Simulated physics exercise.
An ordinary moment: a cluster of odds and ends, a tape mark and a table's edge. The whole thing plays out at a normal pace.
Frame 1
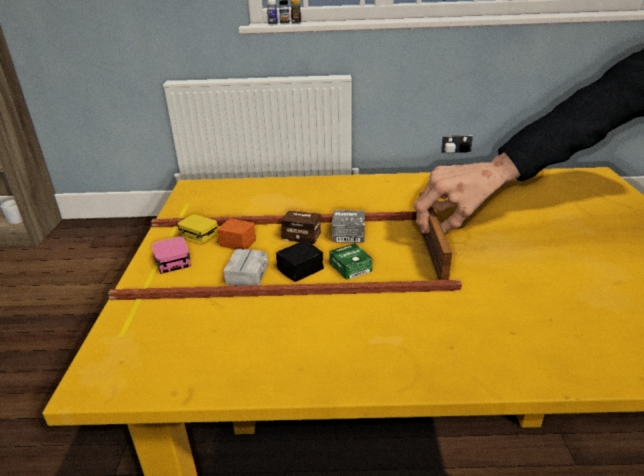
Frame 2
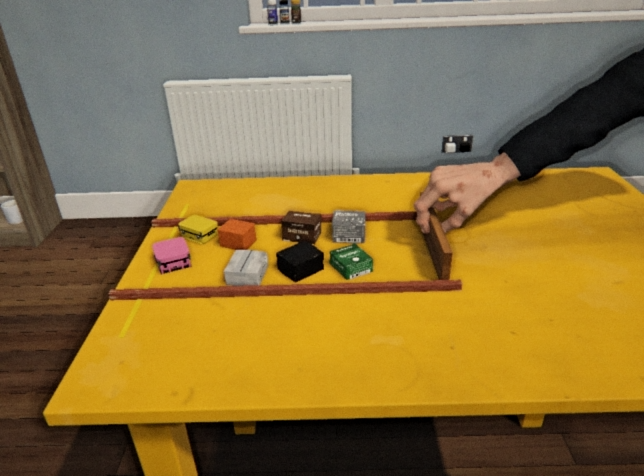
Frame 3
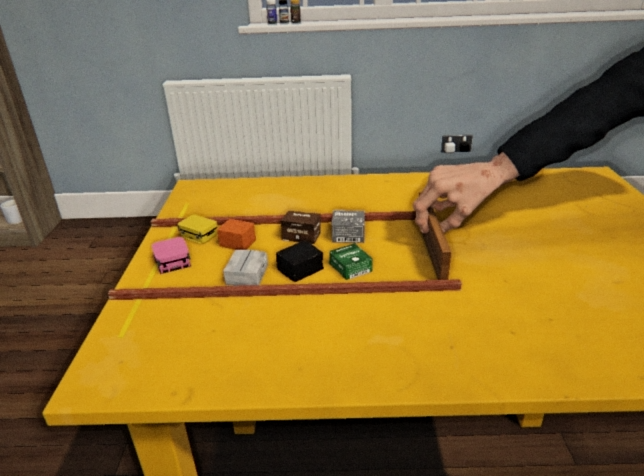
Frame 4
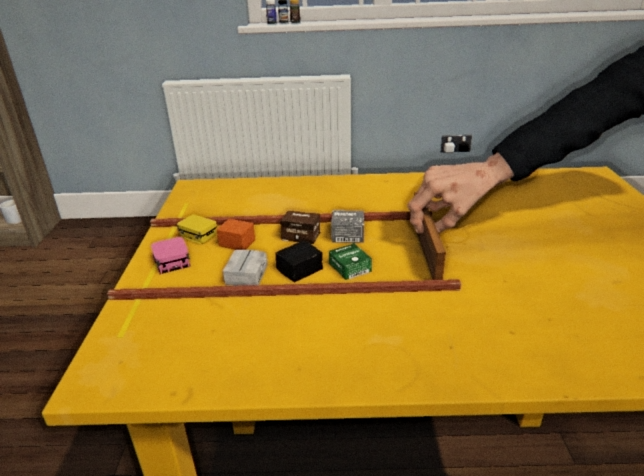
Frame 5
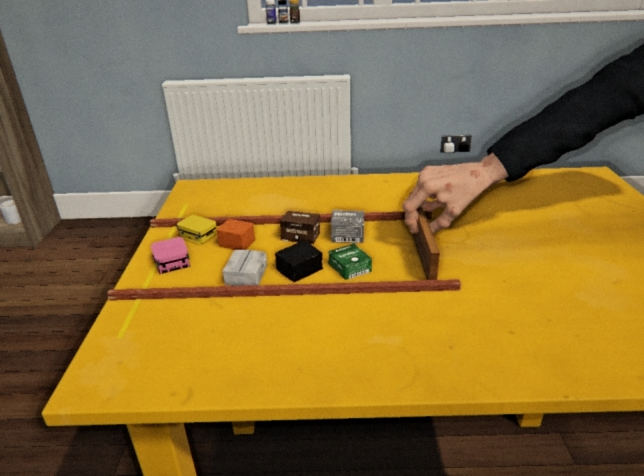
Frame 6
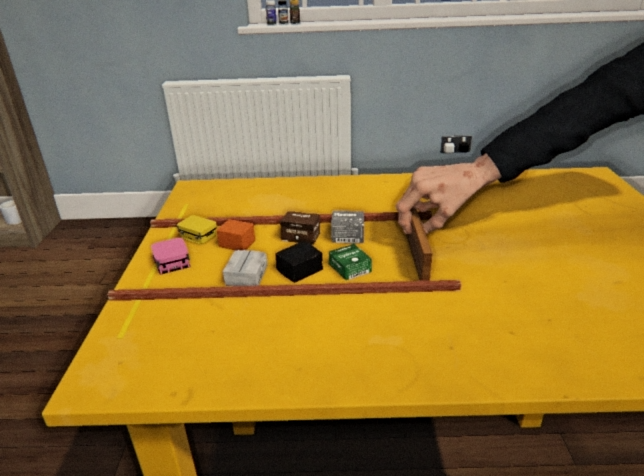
A hand held a brown board upright between two rails on a yellow table, then slid it slightly left toward a group of small colourful boxes, which stayed still.
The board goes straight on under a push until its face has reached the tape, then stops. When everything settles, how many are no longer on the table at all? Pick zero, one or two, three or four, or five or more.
Five or more are off the table.
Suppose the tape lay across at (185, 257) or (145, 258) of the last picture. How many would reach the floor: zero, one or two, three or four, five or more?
First tape: 3 or 4. Second tape: Five or over.
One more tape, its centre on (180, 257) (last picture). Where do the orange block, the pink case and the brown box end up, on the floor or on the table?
Outcome: The orange block is safe; the pink case is gone; the brown box is gone.
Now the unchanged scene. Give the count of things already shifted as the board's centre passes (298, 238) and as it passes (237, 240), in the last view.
The count reaches 7 first and 8 second.
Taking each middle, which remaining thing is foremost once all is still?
That would be the orange block.
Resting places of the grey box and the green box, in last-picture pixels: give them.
Grey box: About (154, 228); green box: About (136, 268).
Soon after, none off yet; pink case at rest near (171, 256); yellow case at rest near (198, 231); orange block at rest near (236, 235).
Then, none off yet; pink case moved about its own width near (127, 258); yellow case moved about its own width near (162, 231); orange block moved well along near (168, 244).
At rest, the number that fall off is five or more; fallen, black box, brown box, white box, yellow case and pink case.
